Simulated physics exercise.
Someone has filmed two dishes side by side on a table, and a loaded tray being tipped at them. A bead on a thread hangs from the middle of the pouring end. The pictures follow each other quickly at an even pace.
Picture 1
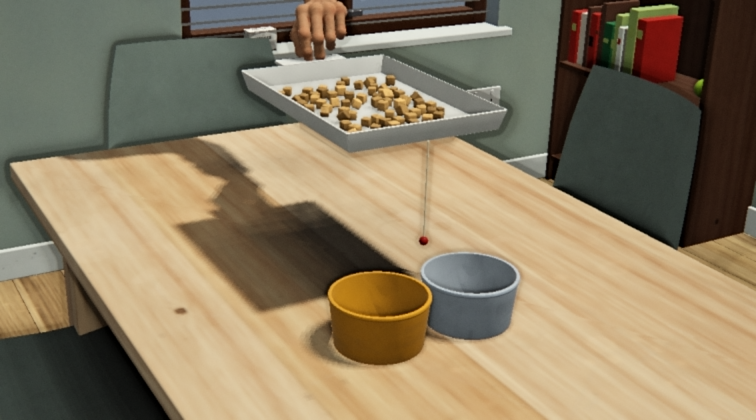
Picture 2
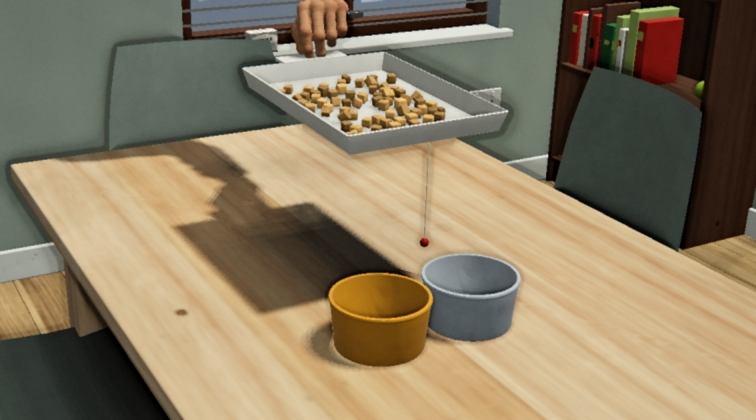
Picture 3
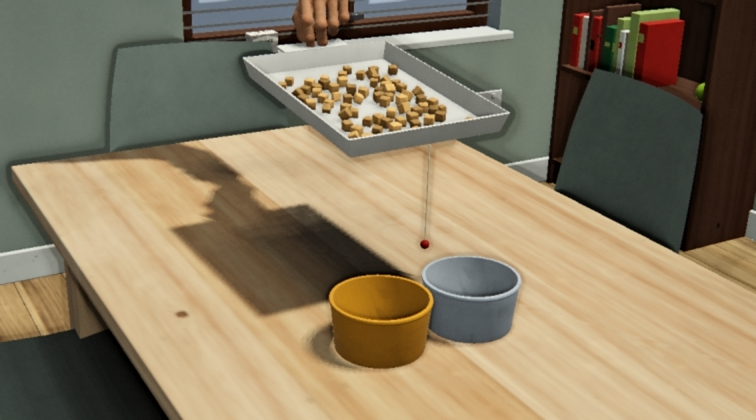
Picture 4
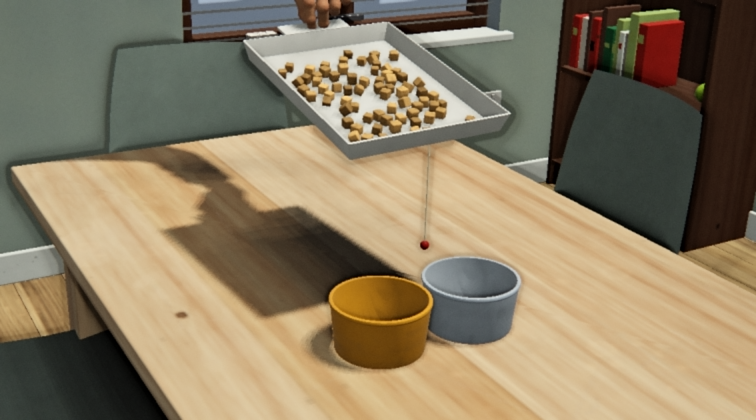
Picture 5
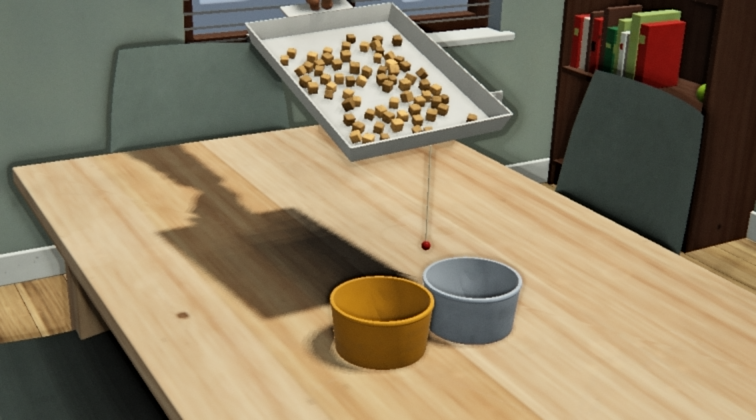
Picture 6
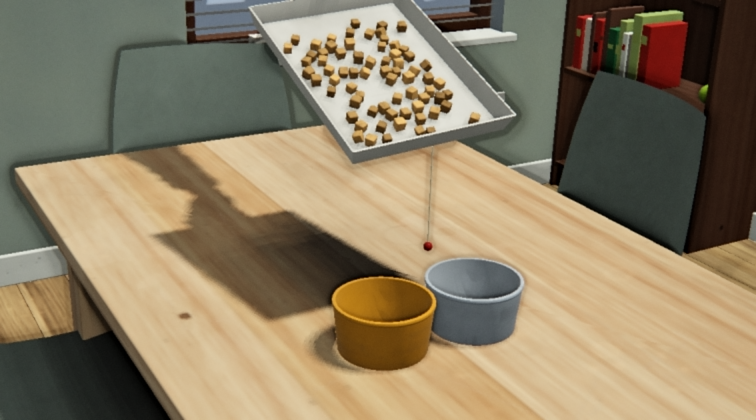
A white tray loaded with small tan-brown cubes, with a hand at its far edge, tilts steadily toward the viewer above a pale wooden table, seen from slightly above. Below it an orange dish sits left of a grey-blue one, a red bead hanging on a thread behind them, with dark chairs and a bookshelf beyond. The tray's far side rises, its near edge slants lower at the left, and a few cubes shift.
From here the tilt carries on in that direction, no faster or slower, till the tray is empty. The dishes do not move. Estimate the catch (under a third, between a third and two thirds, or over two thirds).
Together they catch over two thirds.
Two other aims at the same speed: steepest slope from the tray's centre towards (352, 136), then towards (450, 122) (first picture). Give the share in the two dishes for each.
About 30 and 20 per cent.
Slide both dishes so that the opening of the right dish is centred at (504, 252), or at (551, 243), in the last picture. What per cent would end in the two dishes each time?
About 20 and 10 per cent.
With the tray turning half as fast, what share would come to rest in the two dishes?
About 90 per cent.
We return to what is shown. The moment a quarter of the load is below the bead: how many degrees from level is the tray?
At some 120 degrees.
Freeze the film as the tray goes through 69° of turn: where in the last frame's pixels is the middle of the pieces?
At about (410, 122).
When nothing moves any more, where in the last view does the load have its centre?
Roughly at (404, 335).
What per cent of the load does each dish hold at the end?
For the left dish some 50 %, for the right dish some 30 %.
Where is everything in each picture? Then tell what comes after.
The first frame shows corners of the pouring end at (350, 131) and (499, 109), level; middle of the load at (377, 102), small wooden cubes; left dish at (405, 335); right dish at (496, 311); bead on its thread at (424, 241).
The second frame shows corners of the pouring end at (351, 133) and (500, 110), level; middle of the load at (378, 102).
The third frame shows corners of the pouring end at (352, 137) and (502, 112), tipped barely, lowest at the left corner; middle of the load at (379, 97).
The fourth frame shows corners of the pouring end at (352, 140) and (502, 112), tipped a little, lowest at the left corner; middle of the load at (379, 89).
The fifth frame shows corners of the pouring end at (354, 143) and (505, 112), tipped clearly, lowest at the left corner; middle of the load at (382, 80).
The sixth frame shows corners of the pouring end at (356, 147) and (508, 112), tipped clearly, lowest at the left corner; middle of the load at (385, 72), a small part on the move; left dish at (409, 341); right dish at (501, 317).
Soon, tray tipped steeply; all on the tray.
A while on, tray tipped past a quarter turn; most on the tray; a small part in the left dish; a stray few in the air.
Towards the end, tray tipped past a quarter turn; about half in the left dish; about a third in the right dish; a small part outside both.
Finally, tray tipped past a quarter turn; about half in the left dish; about a third in the right dish; a small part outside both.
